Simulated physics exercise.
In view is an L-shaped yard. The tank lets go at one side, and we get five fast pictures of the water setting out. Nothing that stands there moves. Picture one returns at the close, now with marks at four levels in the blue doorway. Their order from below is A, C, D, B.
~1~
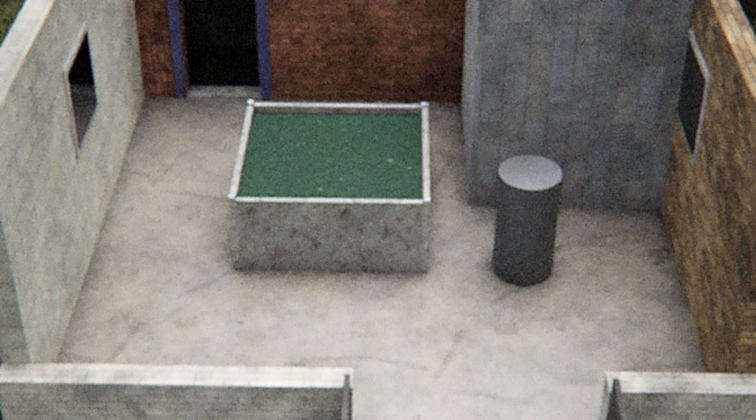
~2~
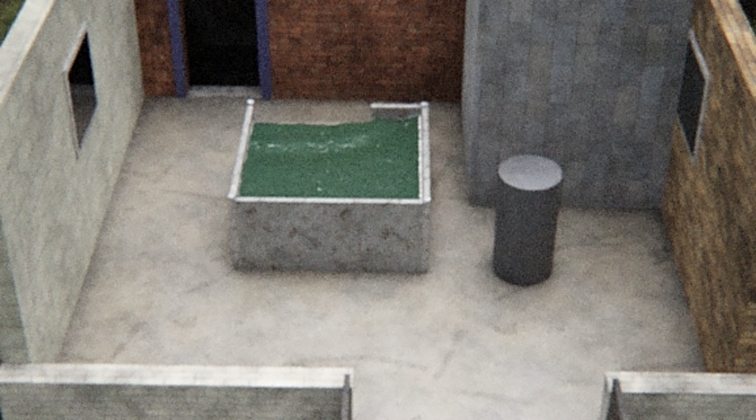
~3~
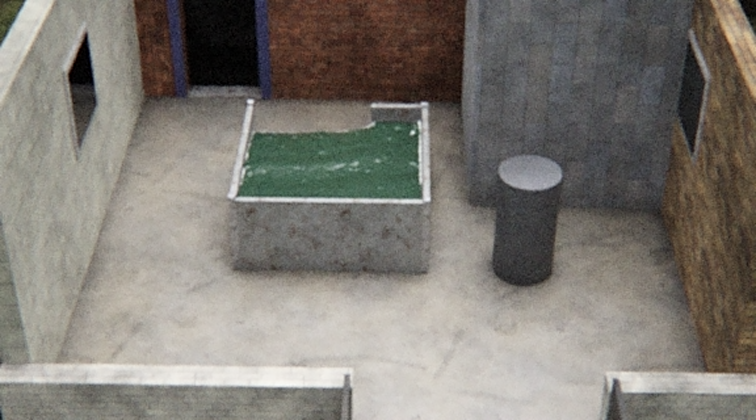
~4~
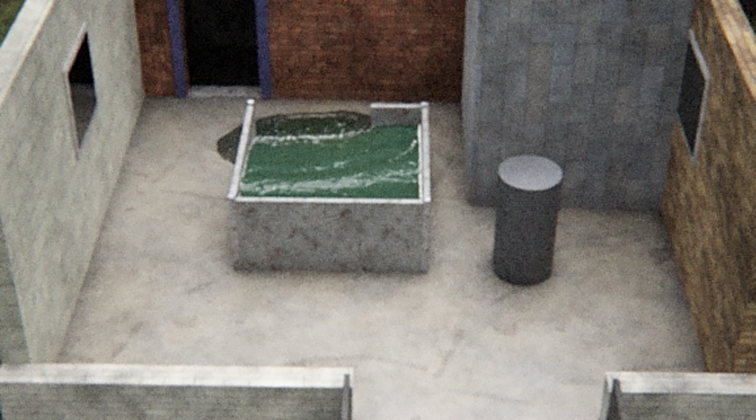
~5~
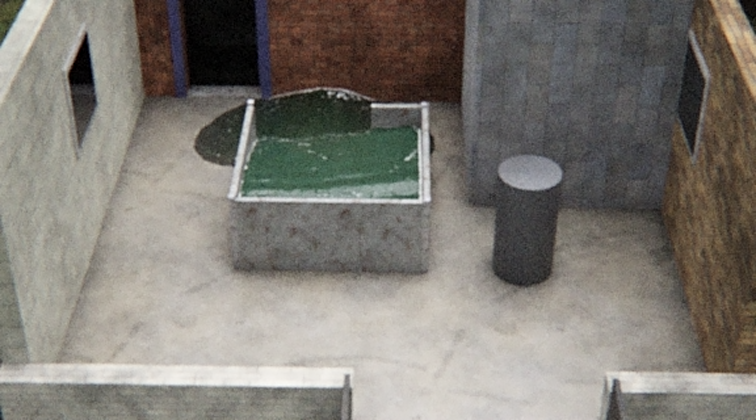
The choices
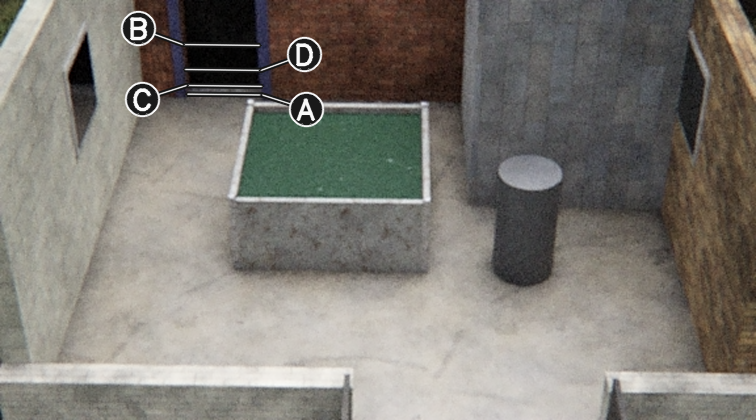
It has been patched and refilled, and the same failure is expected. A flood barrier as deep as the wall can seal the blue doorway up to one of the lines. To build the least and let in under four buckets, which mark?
Choose D.
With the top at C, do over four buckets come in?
Yes.
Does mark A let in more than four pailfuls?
Yes.
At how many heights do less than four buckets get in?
Two.
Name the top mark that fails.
Mark C.
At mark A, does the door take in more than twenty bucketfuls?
Yes, it does.
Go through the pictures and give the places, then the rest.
Water in the tank at rest, its middle at (334, 157); foot of the blue doorway at (225, 97); open gate at (480, 365).
Water covers 1 % of the ground, its front hidden from here.
Water covers 4 % of the ground, its front hidden from here.
Water covers 8 % of the ground, its front hidden from here.
Water covers 14 % of the ground and shows as far out as (376, 101).
On the marked copy, A at (224, 94); B at (221, 44); C at (224, 85); D at (223, 69); from the bottom up A, C, D, B.
Choosing A, dozens of bucketfuls pour in.
Choosing B, nothing gets over.
Choosing C, about 15 bucketfuls get in.
Choosing D, a splash gets over, under a bucket.
